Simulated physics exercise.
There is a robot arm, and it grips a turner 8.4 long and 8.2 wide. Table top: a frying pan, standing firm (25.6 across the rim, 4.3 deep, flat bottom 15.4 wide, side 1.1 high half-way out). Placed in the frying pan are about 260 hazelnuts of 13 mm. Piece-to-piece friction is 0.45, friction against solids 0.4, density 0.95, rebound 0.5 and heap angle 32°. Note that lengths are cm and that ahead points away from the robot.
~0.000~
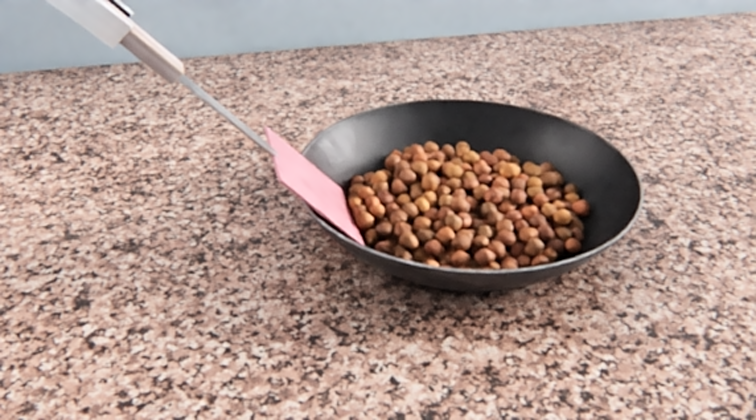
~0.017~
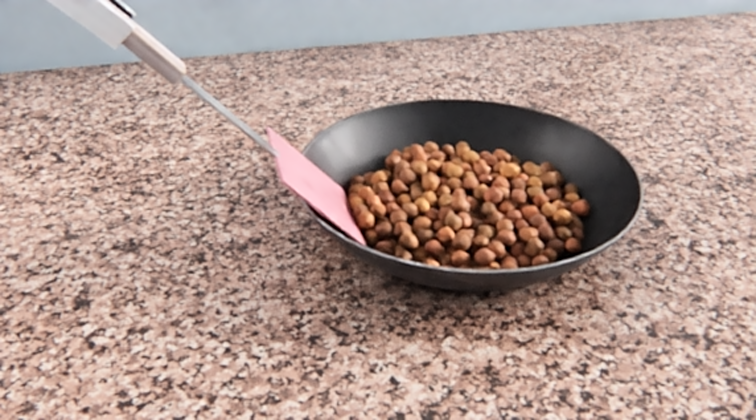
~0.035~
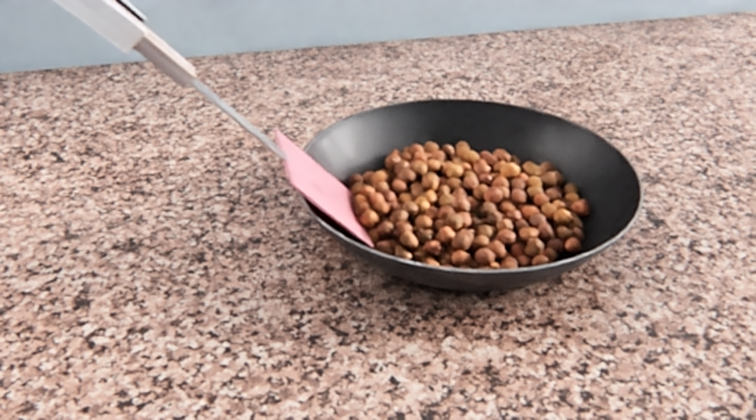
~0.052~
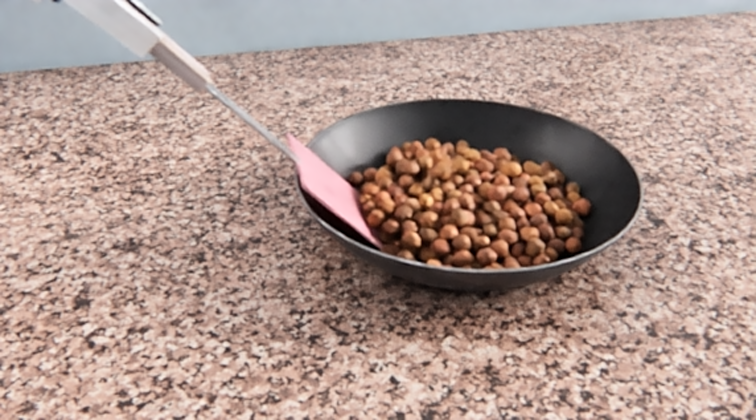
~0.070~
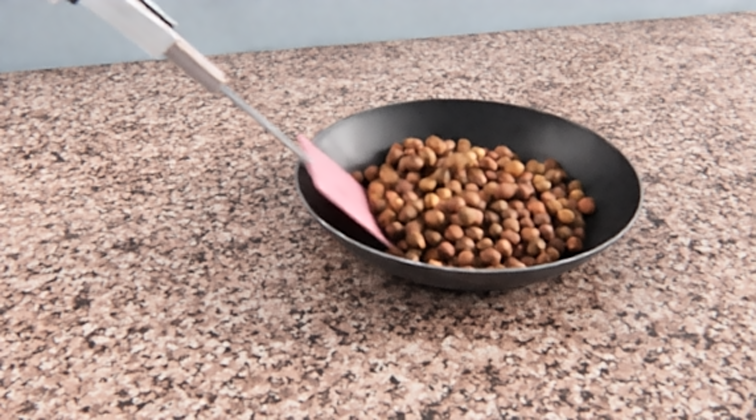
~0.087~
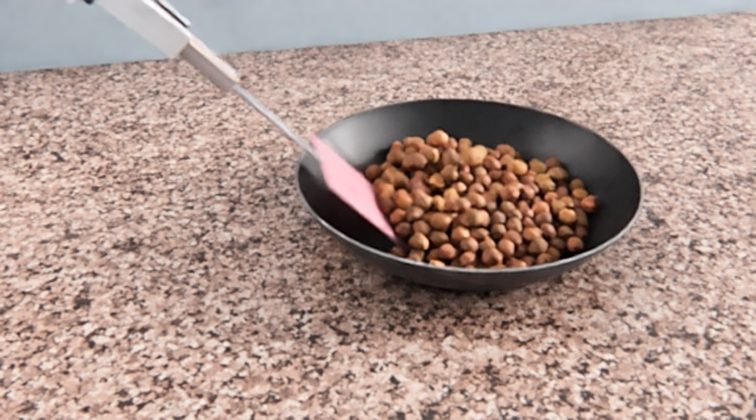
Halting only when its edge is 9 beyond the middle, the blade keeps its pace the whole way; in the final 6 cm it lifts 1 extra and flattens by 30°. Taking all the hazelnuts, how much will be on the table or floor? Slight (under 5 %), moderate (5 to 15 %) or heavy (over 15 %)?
Moderate.
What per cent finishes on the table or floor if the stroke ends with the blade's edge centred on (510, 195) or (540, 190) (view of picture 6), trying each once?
Around 0 per cent for the first try and 0 per cent for the second.
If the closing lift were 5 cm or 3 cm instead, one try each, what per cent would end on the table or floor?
Close to 10 and 5 percent respectively.
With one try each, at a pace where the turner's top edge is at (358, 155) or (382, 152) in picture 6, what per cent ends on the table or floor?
I'd estimate some 20 and 25 in a hundred.
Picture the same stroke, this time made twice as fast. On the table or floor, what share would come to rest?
20 per cent, about.
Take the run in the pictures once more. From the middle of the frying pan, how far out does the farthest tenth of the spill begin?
I reckon it's some 25 centimetres.
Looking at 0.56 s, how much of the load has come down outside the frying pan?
Roughly 8 per cent.
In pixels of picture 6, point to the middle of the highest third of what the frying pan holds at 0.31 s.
Centre: Roughly (537, 176) in the last picture.
After 0.20 s, sloping 48°, highest piece 4 above the table; 262 in the frying pan.
After 0.31 s, sloping 37°, highest piece 5 above the table; 262 in the frying pan.
After 0.56 s, sloping 18°, highest piece 5 above the table; 241 in the frying pan, 21 on the table or floor.
After 1.61 s, sloping 18°, highest piece 5 above the table; 241 in the frying pan, 21 on the table or floor.
At rest, 241 in the frying pan, 21 on the table or floor. That is 8 % on the table or floor.
